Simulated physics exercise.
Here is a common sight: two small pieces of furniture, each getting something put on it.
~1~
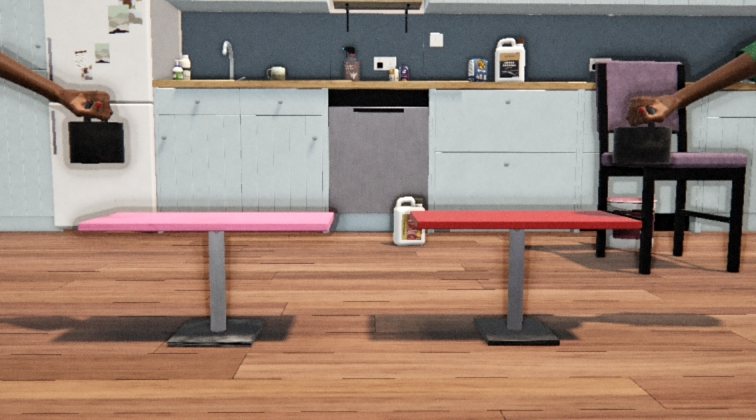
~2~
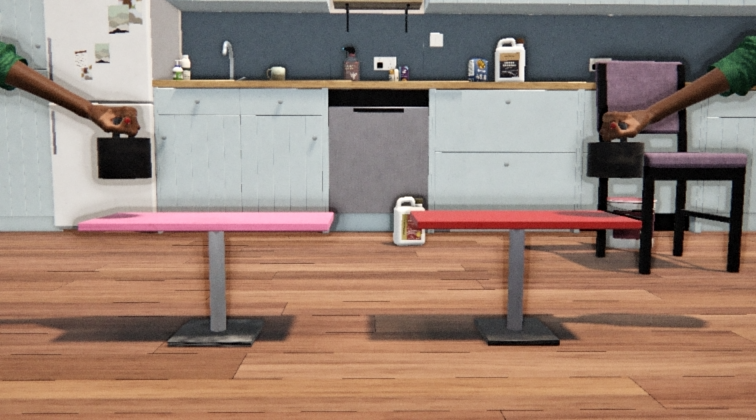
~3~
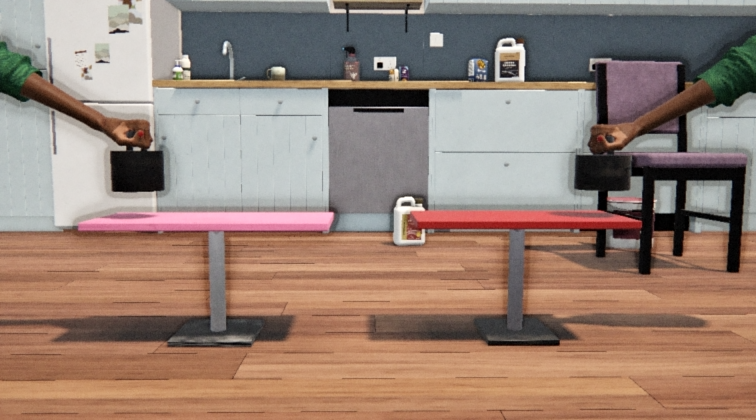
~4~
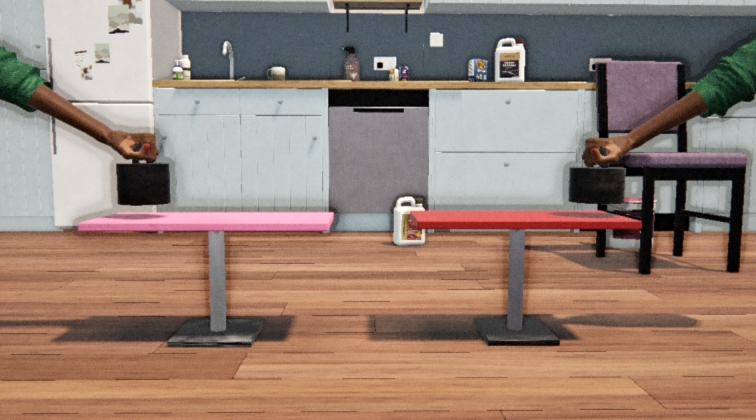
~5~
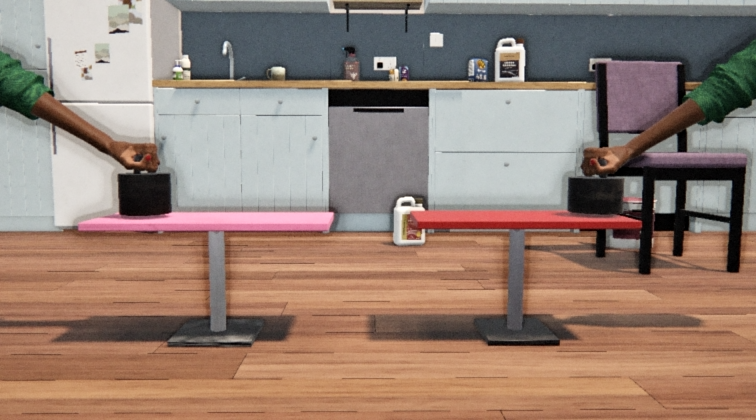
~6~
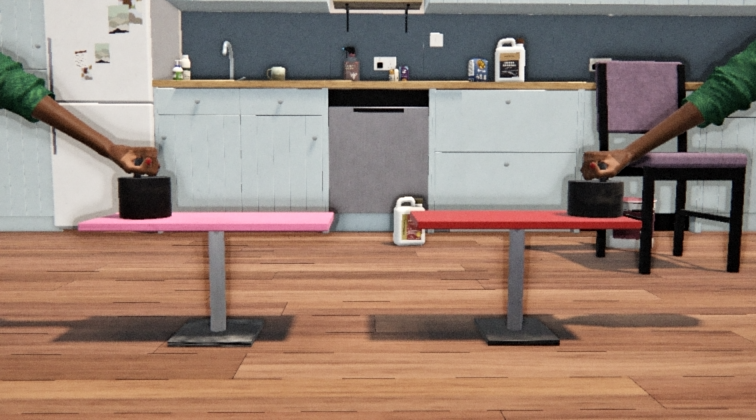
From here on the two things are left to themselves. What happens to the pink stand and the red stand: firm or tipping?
As I see it, my guess is the pink stand won't stay balanced, my guess is the red stand won't stay balanced.
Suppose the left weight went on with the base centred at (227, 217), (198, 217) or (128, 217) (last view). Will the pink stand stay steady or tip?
Each time in turn, the pink stand stays put; stays put; tips over.
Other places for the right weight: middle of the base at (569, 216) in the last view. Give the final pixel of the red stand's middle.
Around (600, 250).
Then, 0.52 s after the last picture, pink stand tipped 27° from how it was near (158, 216); red stand tipped 52° from how it was near (611, 237).
At rest, the pink stand goes over, near (125, 240); the red stand goes over, near (649, 246).
